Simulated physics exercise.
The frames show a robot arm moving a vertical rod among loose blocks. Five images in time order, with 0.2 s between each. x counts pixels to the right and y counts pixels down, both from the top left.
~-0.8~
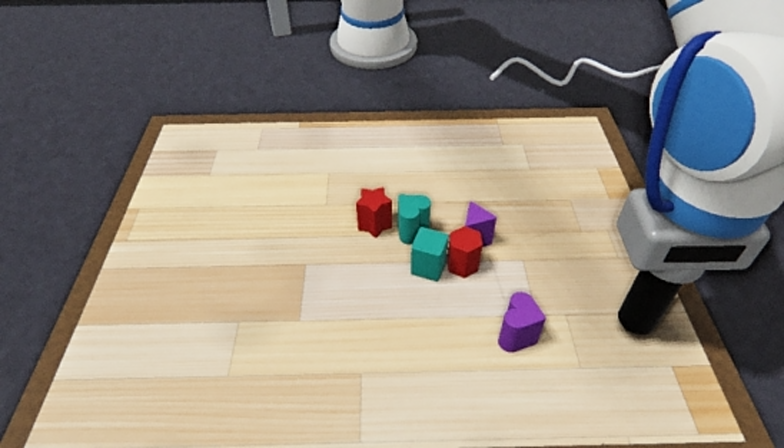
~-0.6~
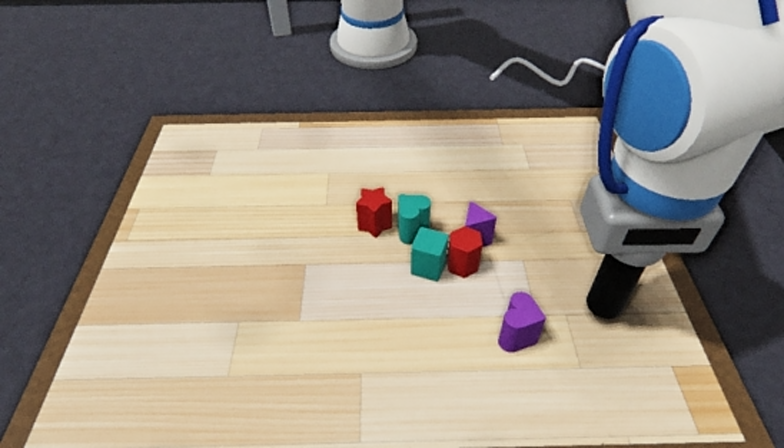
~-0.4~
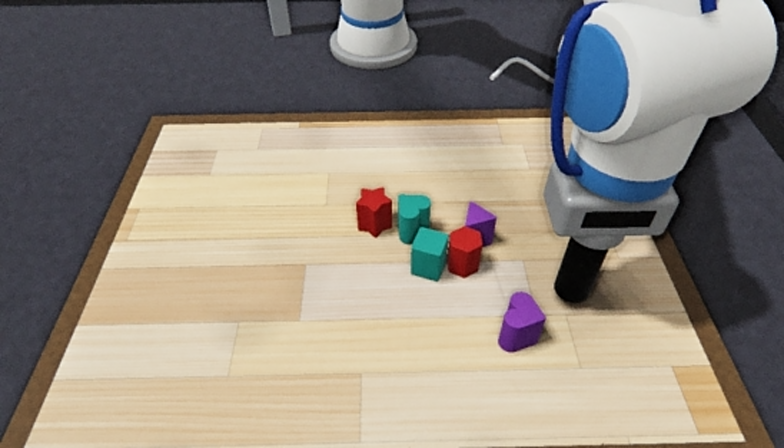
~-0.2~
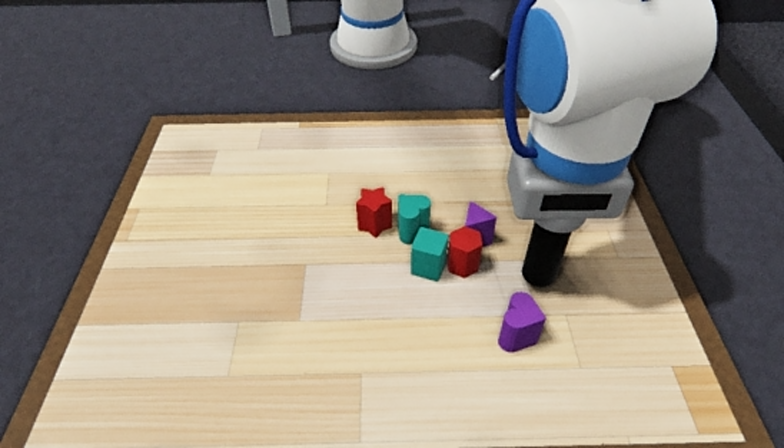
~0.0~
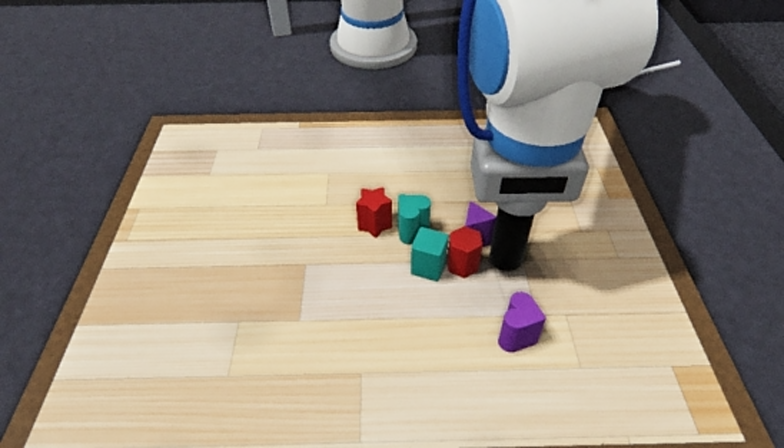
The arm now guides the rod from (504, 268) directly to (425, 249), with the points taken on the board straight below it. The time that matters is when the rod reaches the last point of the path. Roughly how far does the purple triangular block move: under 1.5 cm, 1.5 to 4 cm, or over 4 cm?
Short of 1.5 cm.
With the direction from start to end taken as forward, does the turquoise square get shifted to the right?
Going by the path, no.
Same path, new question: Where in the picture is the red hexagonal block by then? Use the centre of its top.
Put as a pixel place, it's (394, 223).
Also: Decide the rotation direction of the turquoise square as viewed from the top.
Seen from above, counterclockwise.
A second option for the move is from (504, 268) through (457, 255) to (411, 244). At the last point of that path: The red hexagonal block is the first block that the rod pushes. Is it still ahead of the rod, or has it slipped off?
Still in front.
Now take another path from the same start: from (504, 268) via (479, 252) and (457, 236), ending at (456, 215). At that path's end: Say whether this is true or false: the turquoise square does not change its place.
The statement is false.
On the path given first. Halfway along, rod at (463, 249); turquoise square at (403, 240), turned 50° anticlockwise; red hexagonal block at (433, 229); purple triangular block at (472, 212), turned 30° clockwise.
At the end, rod at (425, 240); turquoise heart-shaped block at (405, 201), turned 50° clockwise; turquoise square at (381, 244), turned 85° anticlockwise; red hexagonal block at (394, 223); purple triangular block at (471, 212), turned 35° clockwise.
